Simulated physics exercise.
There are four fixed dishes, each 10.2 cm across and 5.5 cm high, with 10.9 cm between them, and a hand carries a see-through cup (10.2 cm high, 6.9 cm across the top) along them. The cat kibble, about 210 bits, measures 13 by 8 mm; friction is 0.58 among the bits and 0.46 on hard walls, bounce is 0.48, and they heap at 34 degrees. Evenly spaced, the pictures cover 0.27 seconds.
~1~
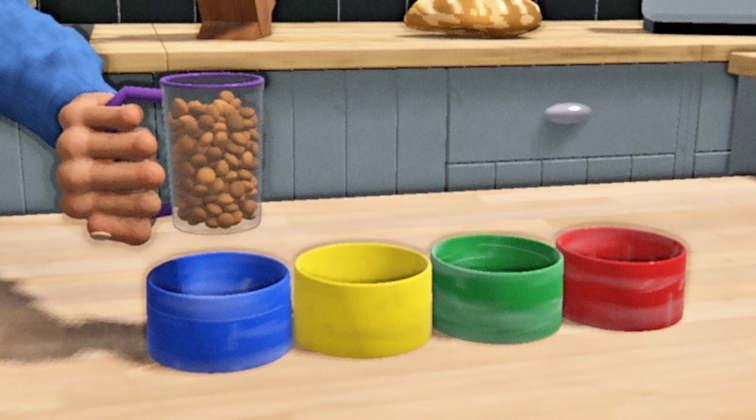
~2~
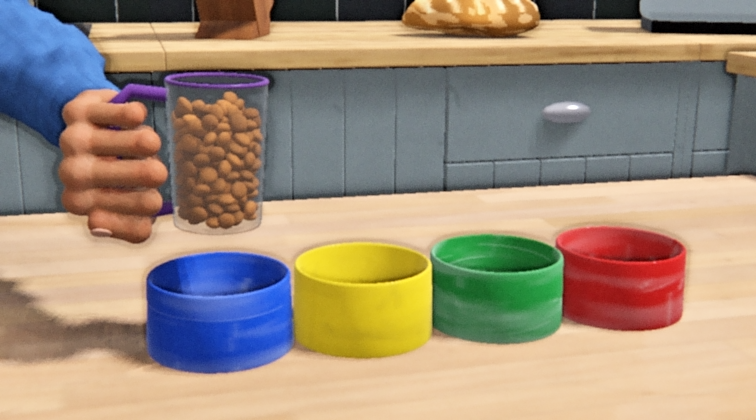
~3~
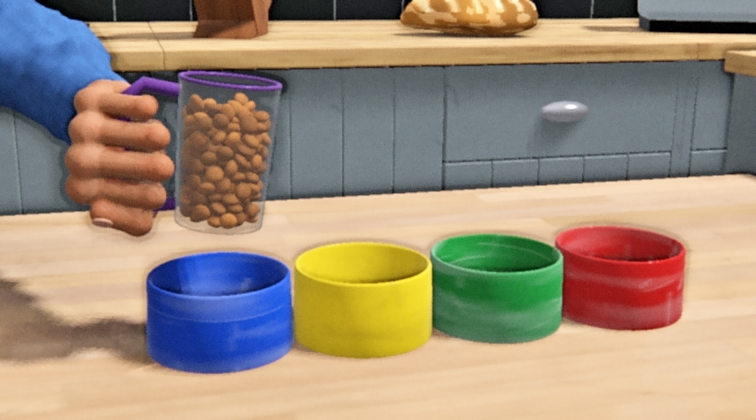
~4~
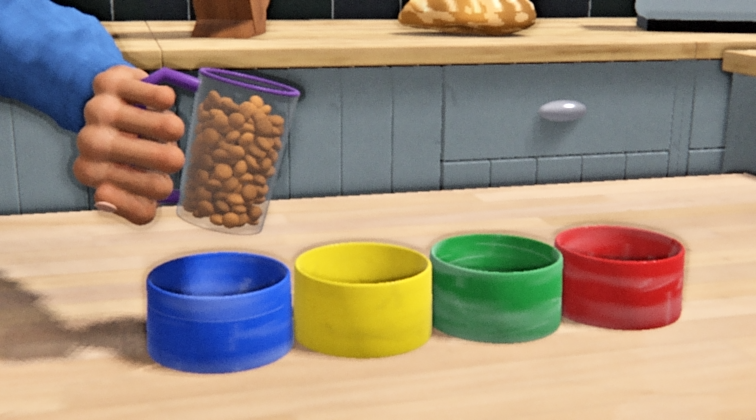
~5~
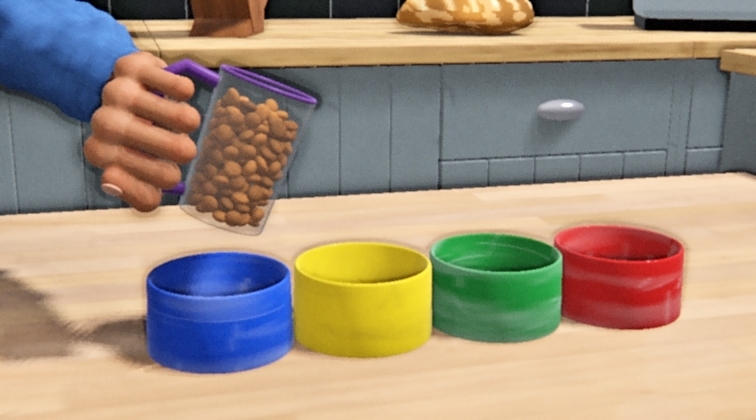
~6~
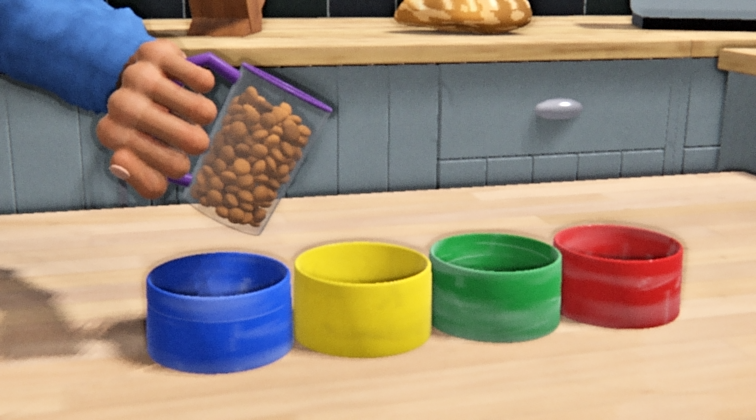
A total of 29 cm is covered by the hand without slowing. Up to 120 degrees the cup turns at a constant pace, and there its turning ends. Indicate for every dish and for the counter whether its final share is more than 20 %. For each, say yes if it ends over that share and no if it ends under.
Red dish - no, blue dish - no, green dish - yes, yellow dish - no, counter - no.
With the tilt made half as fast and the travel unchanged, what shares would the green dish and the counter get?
In that case you'd see green at 0 and the counter at 0.
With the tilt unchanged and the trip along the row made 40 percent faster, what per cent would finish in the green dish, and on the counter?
Green 50; counter 10.
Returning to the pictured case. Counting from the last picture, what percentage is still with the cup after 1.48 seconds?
0 %.
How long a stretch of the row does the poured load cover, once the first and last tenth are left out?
Close to 6 centimetres along the dishes.
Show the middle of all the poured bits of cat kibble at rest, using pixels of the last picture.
Look around (506, 291) in the last picture.
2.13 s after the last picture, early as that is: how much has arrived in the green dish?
I'd say close to 90 per cent at that point.
Then, 0.89 s after the last picture, tilt 120 degrees; cup holds 40 %, green 55 %.
Then, 1.48 s after the last picture, tilt 120 degrees; cup holds 0 %, green 90 %.
Then, 2.13 s after the last picture, tilt 120 degrees; cup holds 0 %, green 90 %.
In the end, red 0 %, blue 0 %, green 90 %, yellow 0 %, counter 5 %.
